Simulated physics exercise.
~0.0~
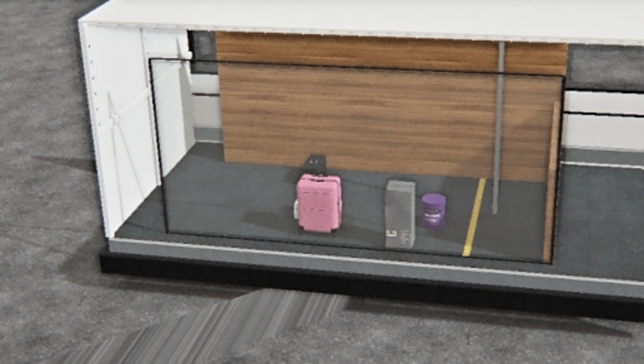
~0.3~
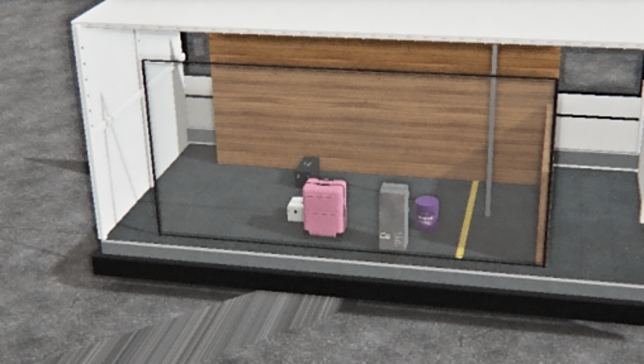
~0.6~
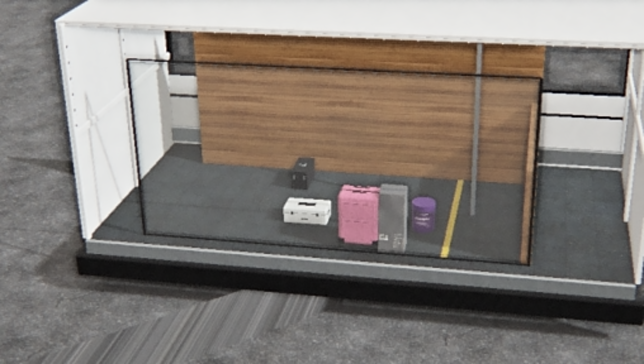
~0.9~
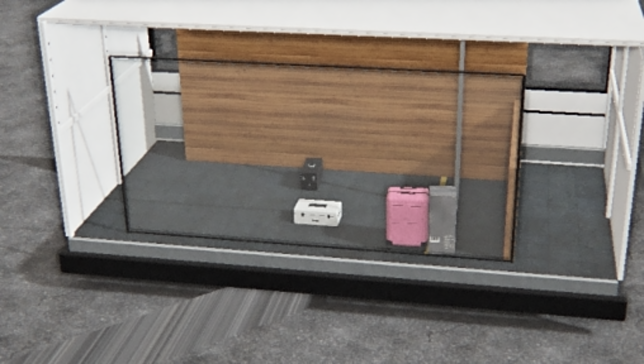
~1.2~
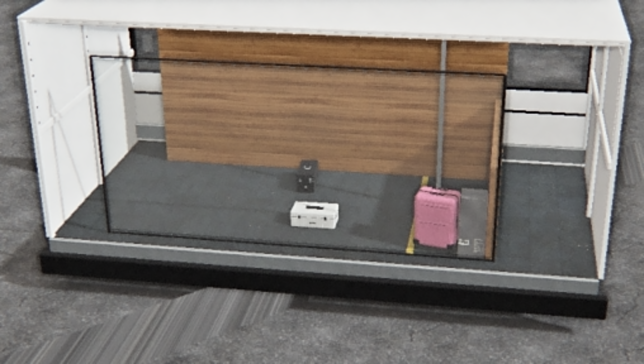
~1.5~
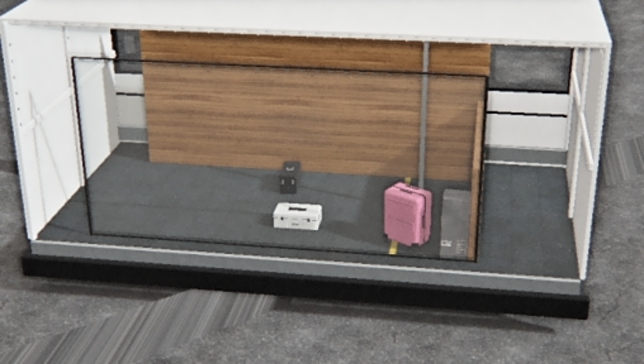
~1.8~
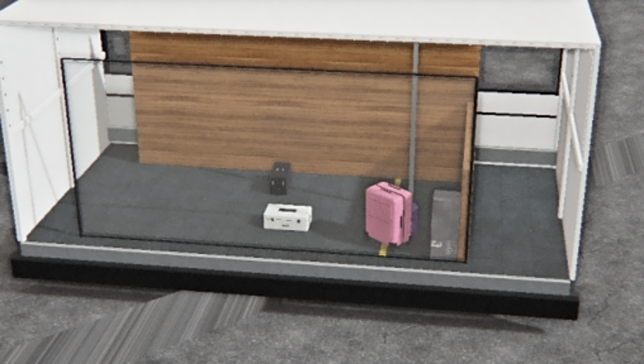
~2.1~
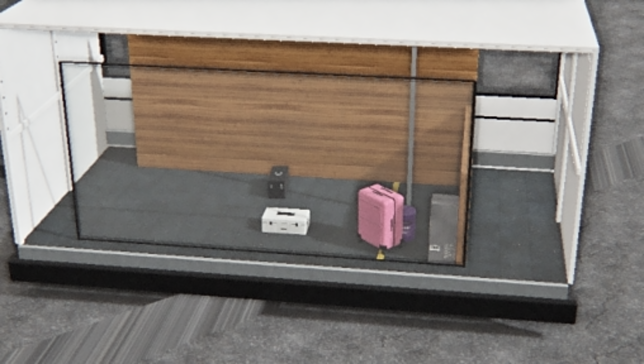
At the start, a pink wheeled case, a grey tall box and a purple bucket stand in an open-sided bay, with a white toolbox and a black toolbox near the case, all left of a yellow line. The pink case rolls right and closes up to the grey box, while both toolboxes slide a shorter way right. The case, grey box and bucket carry on across the line, the bucket passing out of sight behind them. The case then drifts back left, turning slightly. It ends upright at the line, with the bucket and grey box beyond it and both toolboxes short of it.
